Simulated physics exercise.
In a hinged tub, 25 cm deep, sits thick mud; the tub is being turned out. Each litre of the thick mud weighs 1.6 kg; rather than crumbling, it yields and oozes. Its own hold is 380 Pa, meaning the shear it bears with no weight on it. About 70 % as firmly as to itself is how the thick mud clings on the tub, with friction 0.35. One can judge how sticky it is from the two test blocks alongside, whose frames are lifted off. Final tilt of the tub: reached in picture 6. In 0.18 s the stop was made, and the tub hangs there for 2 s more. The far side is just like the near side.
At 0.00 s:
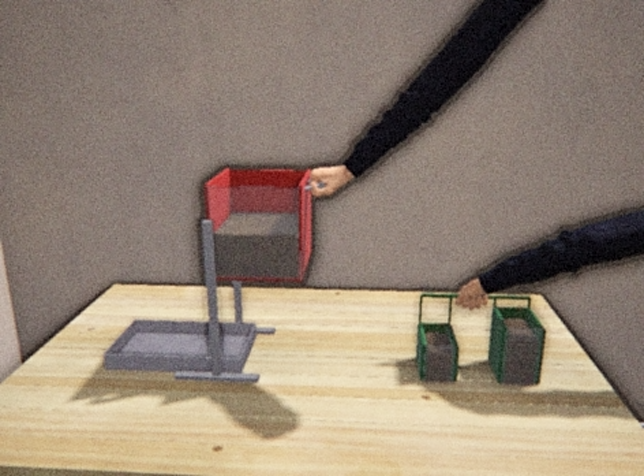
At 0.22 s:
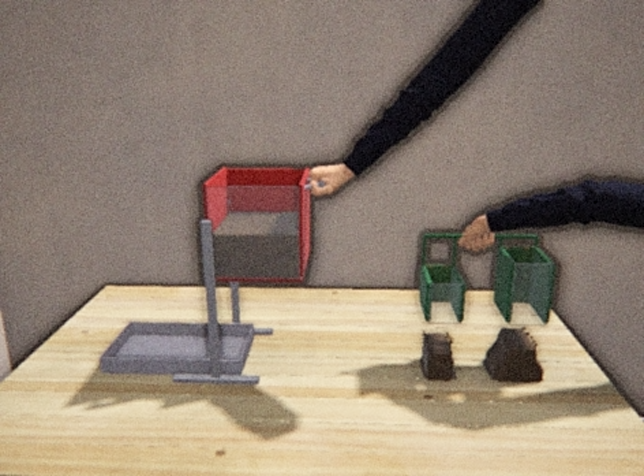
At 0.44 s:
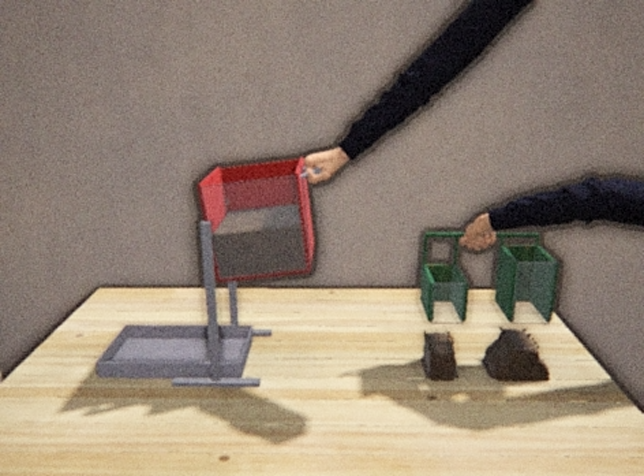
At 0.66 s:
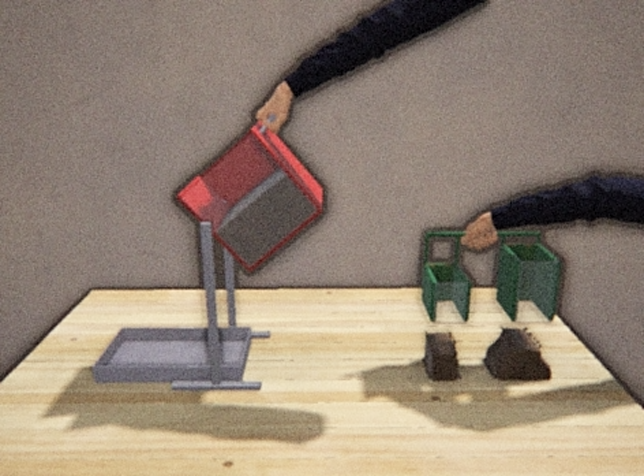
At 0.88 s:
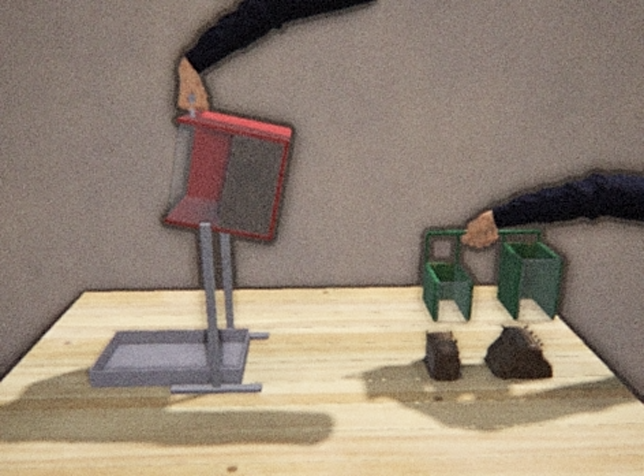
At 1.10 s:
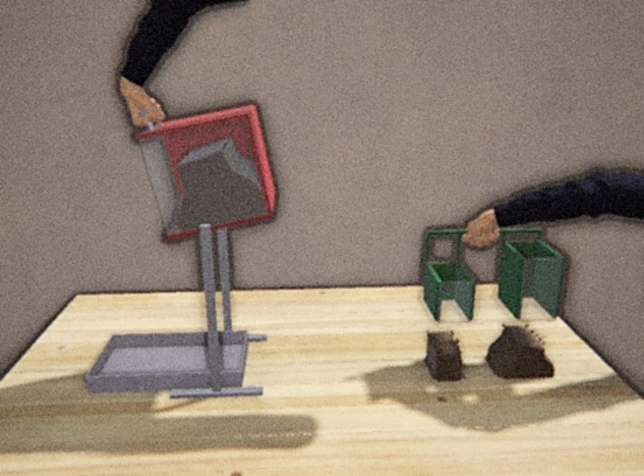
The clip opens with one hand on a red tub of dark mud above a gray tray, while another lifts green casings off two small blocks, the larger slumping. Then the first hand swings leftward, turning the tub past its side, and the mud inside shifts and sags into a mound.
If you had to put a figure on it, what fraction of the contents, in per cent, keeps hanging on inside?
The fraction that keeps hanging on inside is around 45 per cent.
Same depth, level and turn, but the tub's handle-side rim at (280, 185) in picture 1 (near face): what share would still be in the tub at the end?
Near 55 per cent.
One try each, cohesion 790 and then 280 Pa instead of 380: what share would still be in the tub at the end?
The two runs give near 65 % and near 40 % respectively.
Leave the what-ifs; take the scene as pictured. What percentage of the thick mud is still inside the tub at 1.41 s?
Near 50 in a hundred.
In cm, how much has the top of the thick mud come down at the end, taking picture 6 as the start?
11 cm or so.
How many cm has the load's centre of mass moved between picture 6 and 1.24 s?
Some 8 cm.
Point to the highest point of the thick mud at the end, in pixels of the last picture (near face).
Looking at the last picture, I'd put it at about (240, 198).
After 1.24 s, the tub is at 101 degrees and holds 75 %.
After 1.41 s, the tub is at 101 degrees and holds 49 %.
After 1.58 s, the tub is at 101 degrees and holds 46 %.
After 1.75 s, the tub is at 101 degrees and holds 45 %.
After 3.10 s, at the end, the tub is at 101 degrees and holds 45 %.
